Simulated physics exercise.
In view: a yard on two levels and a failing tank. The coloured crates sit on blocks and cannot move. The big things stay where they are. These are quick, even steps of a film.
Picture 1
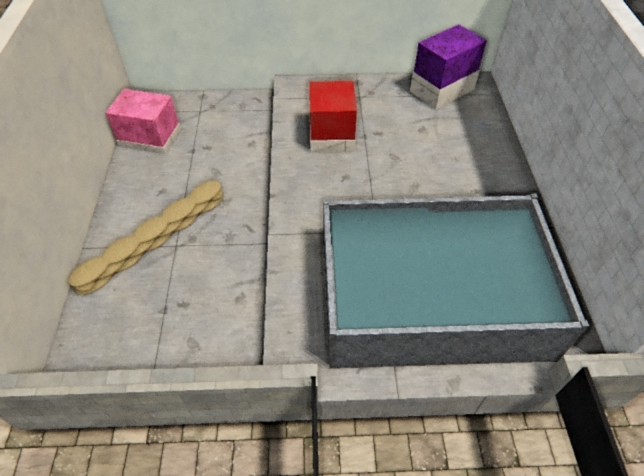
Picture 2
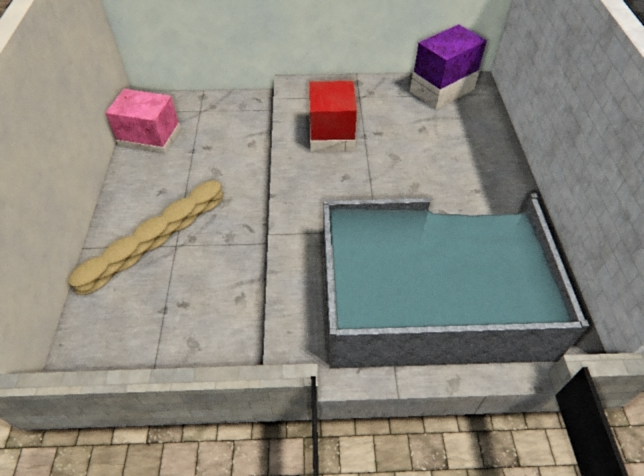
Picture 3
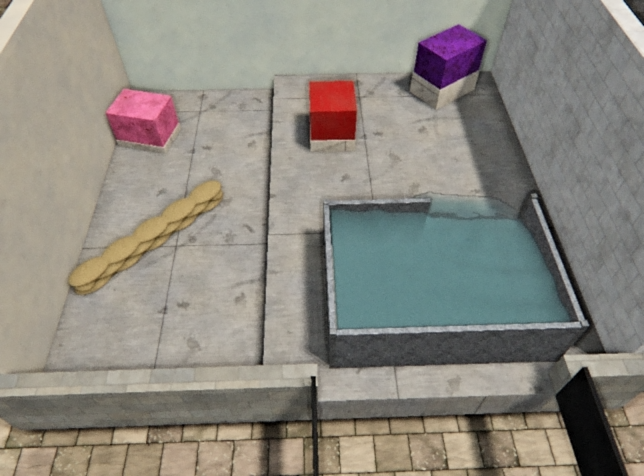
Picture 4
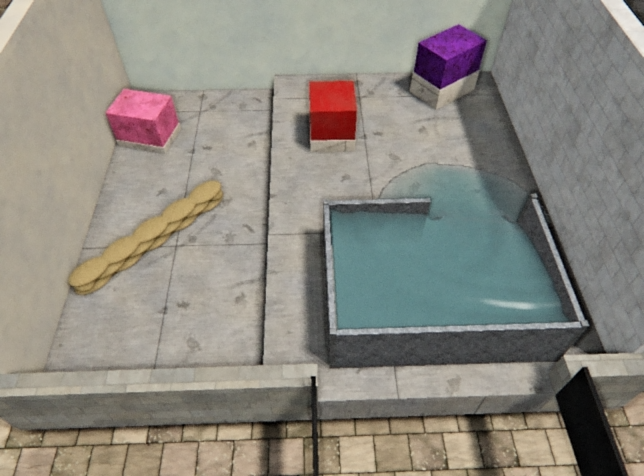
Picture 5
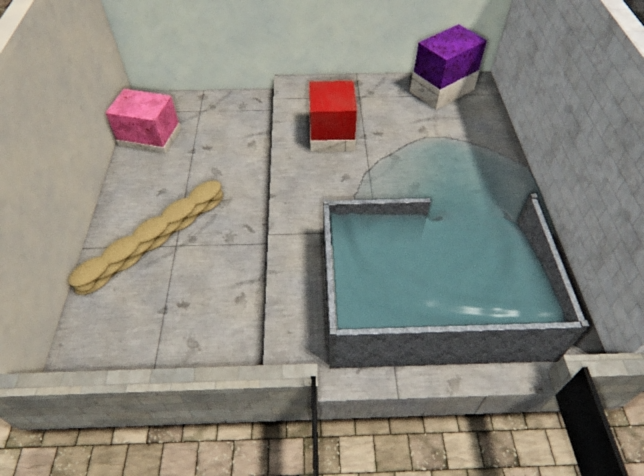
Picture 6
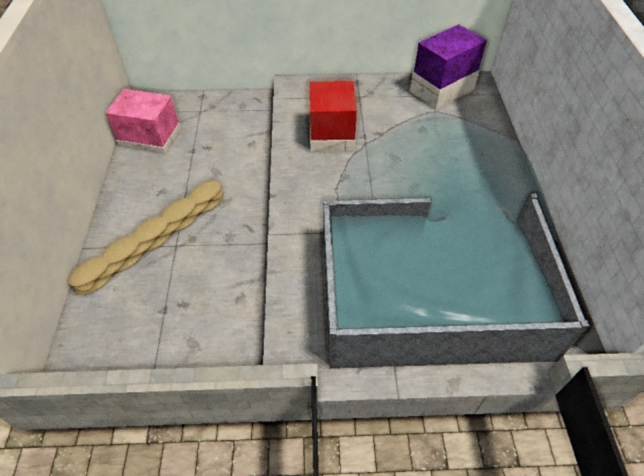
In a walled stone yard on two levels, a full open tank stands still near pink, red and purple blocks and a lumpy tan roll. A gap opens in the tank's far side, and water pours out, spreading in a widening rounded sheet across the paving toward the back wall while the blocks stay put.
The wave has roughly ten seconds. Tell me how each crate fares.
One by one: The purple crate is wetted; the pink crate is wetted; the red crate is wetted.
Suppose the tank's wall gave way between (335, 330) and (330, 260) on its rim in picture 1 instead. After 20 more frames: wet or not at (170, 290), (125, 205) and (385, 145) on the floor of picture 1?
One after the other: Wet, flooded, clear.
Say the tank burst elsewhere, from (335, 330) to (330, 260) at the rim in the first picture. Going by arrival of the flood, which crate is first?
First comes the one in pink.
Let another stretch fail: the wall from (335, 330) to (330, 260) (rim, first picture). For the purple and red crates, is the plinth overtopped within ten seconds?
My reading: Purple crate keeps dry, red crate remains dry.
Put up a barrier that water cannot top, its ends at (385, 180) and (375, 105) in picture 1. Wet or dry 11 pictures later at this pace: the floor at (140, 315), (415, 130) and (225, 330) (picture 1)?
In turn: Clear, awash, no water.
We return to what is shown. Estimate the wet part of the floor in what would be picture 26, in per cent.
Close to 50 %.
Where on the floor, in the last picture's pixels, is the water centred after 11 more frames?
Around (436, 193).
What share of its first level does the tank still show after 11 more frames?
Roughly 52 per cent.
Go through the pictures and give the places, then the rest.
The first picture shows the open tank at (442, 262) is whole and still.
In the second picture, the front is at a hidden place, out from the gap on the open tank's far side.
In the third picture, the front is at a hidden place, out from the gap on the open tank's far side.
In the fourth picture, water pours out on the open tank's far side and has run to (426, 168).
In the fifth picture, water pours out on the open tank's far side and has run to (423, 142).
In the sixth picture, water pours out on the open tank's far side and has run to (435, 115).
A moment on, water covers 30 % of the floor; the purple crate water round its plinth, the pink crate not reached, the red crate water round its plinth.
Next, water covers 35 % of the floor; the purple crate water round its plinth, the pink crate not reached, the red crate water round its plinth.
Then, water covers 50 % of the floor; the purple crate water round its plinth, the pink crate water round its plinth, the red crate water round its plinth.
Later, water covers 80 % of the floor; the purple crate water round its plinth, the pink crate water round its plinth, the red crate water round its plinth.
In the end, water covers 95 % of the floor; the purple crate was topped, the pink crate was topped, the red crate was topped.
